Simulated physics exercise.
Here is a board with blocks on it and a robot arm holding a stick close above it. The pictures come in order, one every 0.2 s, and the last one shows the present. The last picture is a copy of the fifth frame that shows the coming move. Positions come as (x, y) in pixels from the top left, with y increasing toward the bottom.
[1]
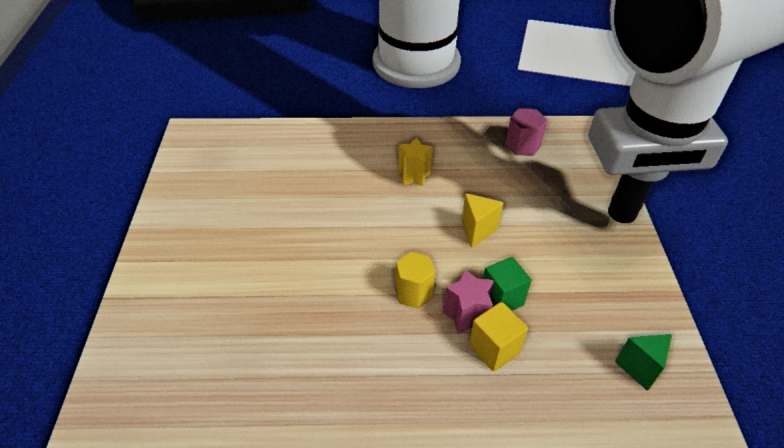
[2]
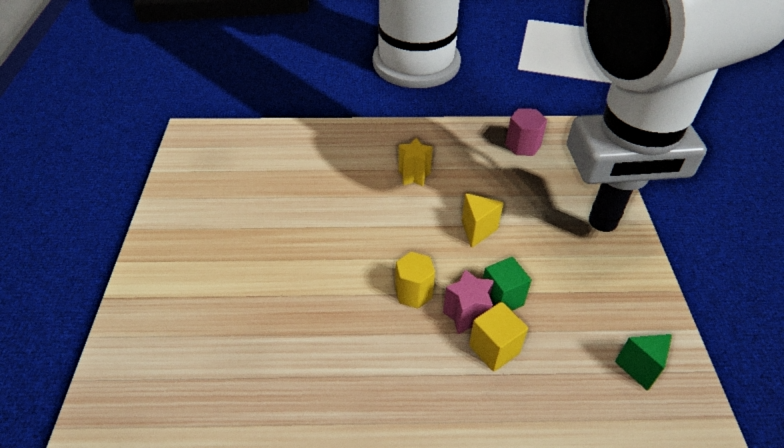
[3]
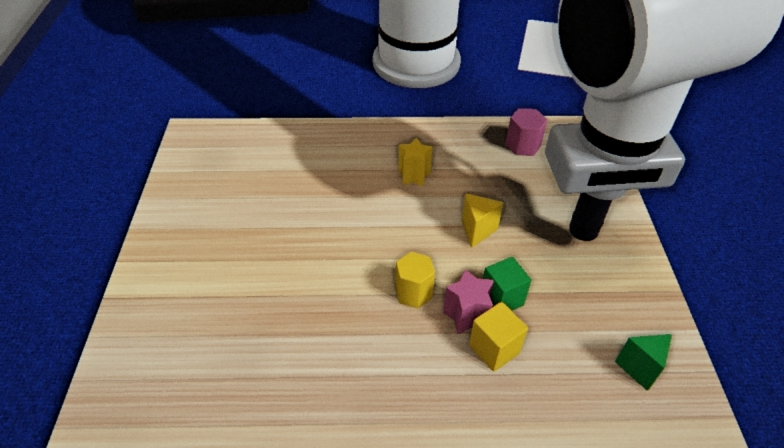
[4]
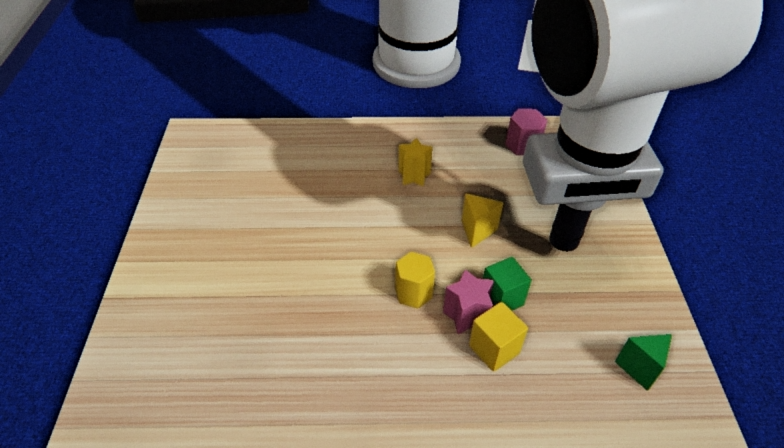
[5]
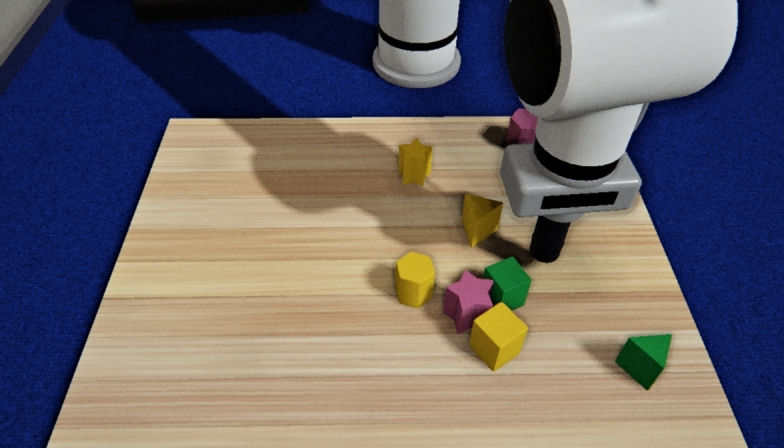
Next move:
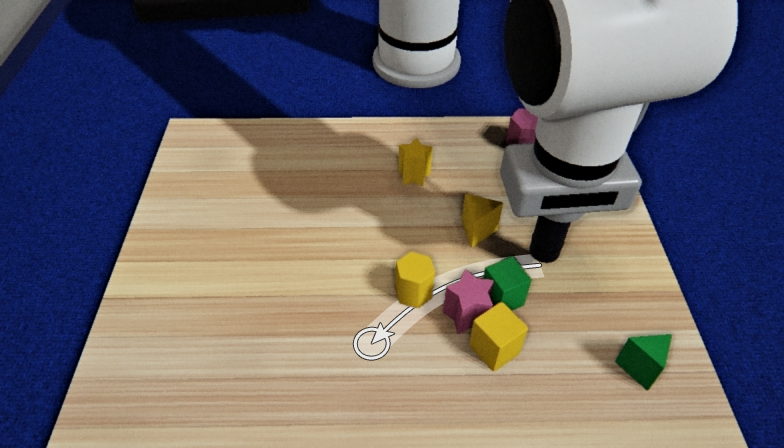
In this clip, a robot arm holding a dark stick moves steadily left and slightly downward above a wooden board, approaching a cluster of green, pink and yellow blocks, while all the blocks on the board stay still.
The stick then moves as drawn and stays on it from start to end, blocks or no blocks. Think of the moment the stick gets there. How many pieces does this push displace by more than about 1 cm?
It should be one.
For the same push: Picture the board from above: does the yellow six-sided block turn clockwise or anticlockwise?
From above, clockwise.
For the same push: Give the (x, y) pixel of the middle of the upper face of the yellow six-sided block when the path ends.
My estimate: (355, 286).
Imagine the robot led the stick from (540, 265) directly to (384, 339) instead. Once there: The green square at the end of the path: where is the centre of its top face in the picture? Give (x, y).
If I read the scene right, the answer is (494, 298).
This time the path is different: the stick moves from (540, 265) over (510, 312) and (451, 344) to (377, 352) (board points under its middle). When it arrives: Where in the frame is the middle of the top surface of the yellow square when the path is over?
The middle of the upper face of the yellow square will lie at about (483, 347) in the picture.
The drawn path runs from (540, 265) via (478, 275) and (421, 301), ending at (372, 343).
On the path given first. One third of the way, stick at (479, 263); nothing pushed yet.
Two thirds of the way, stick at (422, 288); yellow six-sided block at (387, 275), turned 25° clockwise.
At the end, stick at (371, 331); yellow six-sided block at (355, 286), turned 100° clockwise; green square not moved.
